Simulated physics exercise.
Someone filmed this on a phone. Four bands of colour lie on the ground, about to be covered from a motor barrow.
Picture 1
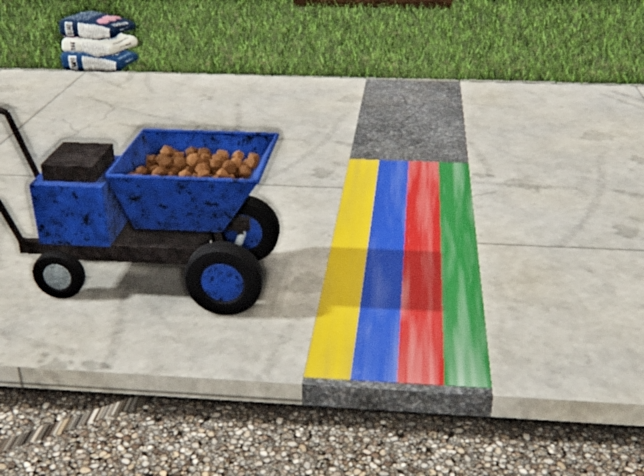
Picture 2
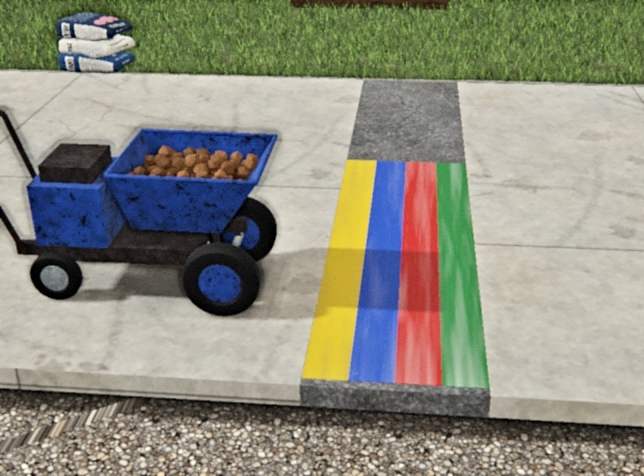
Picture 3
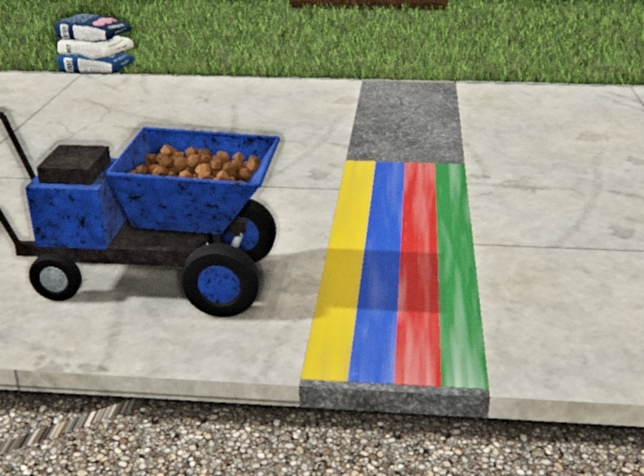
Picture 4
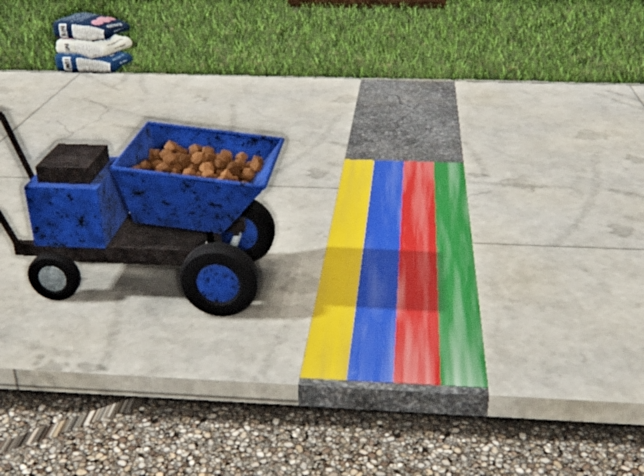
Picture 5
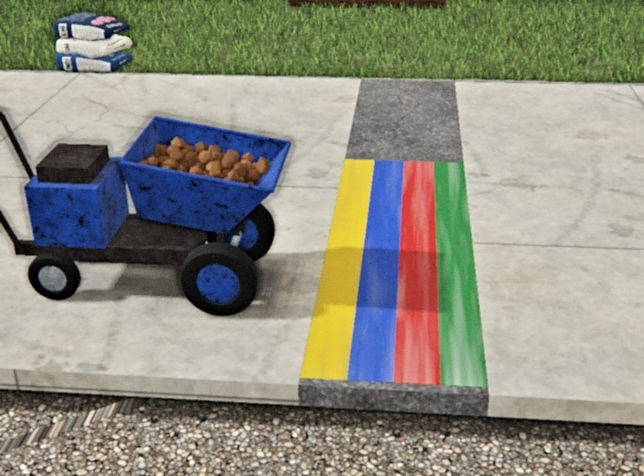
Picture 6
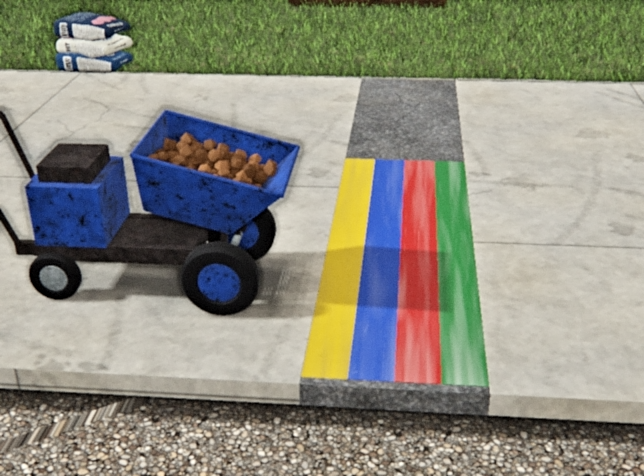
Blue motor barrow raising its skip of brown clods and tilting it slightly rightward beside yellow, blue, red and green ground strips.
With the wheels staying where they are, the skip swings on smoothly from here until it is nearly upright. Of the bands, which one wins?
The blue band wins.
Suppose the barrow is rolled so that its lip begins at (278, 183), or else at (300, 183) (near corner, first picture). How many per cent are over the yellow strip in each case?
Roughly 0 per cent, and 0 per cent.
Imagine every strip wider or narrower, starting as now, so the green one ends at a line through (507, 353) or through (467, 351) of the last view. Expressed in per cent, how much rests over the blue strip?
First case 40 per cent, second case 30 per cent.
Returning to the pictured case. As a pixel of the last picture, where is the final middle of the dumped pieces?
Near pixel (386, 286).
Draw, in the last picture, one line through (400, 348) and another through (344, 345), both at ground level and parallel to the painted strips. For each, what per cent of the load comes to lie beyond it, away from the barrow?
Result, first then second: 20 %, 60 %.
Soon, skip tipped steeply; all in the skip.
A while on, skip tipped right over; most in the skip; a stray few over the yellow strip; a small part over the blue strip; a stray few over the red strip.
Towards the end, skip tipped right over; about a third in the skip; a small part over the yellow strip; about a third over the blue strip; about a quarter over the red strip; a small part over the green strip; a stray few off the paint.
Finally, skip tipped right over; about a quarter in the skip; a small part over the yellow strip; about a third over the blue strip; about a quarter over the red strip; a small part over the green strip; a stray few off the paint.
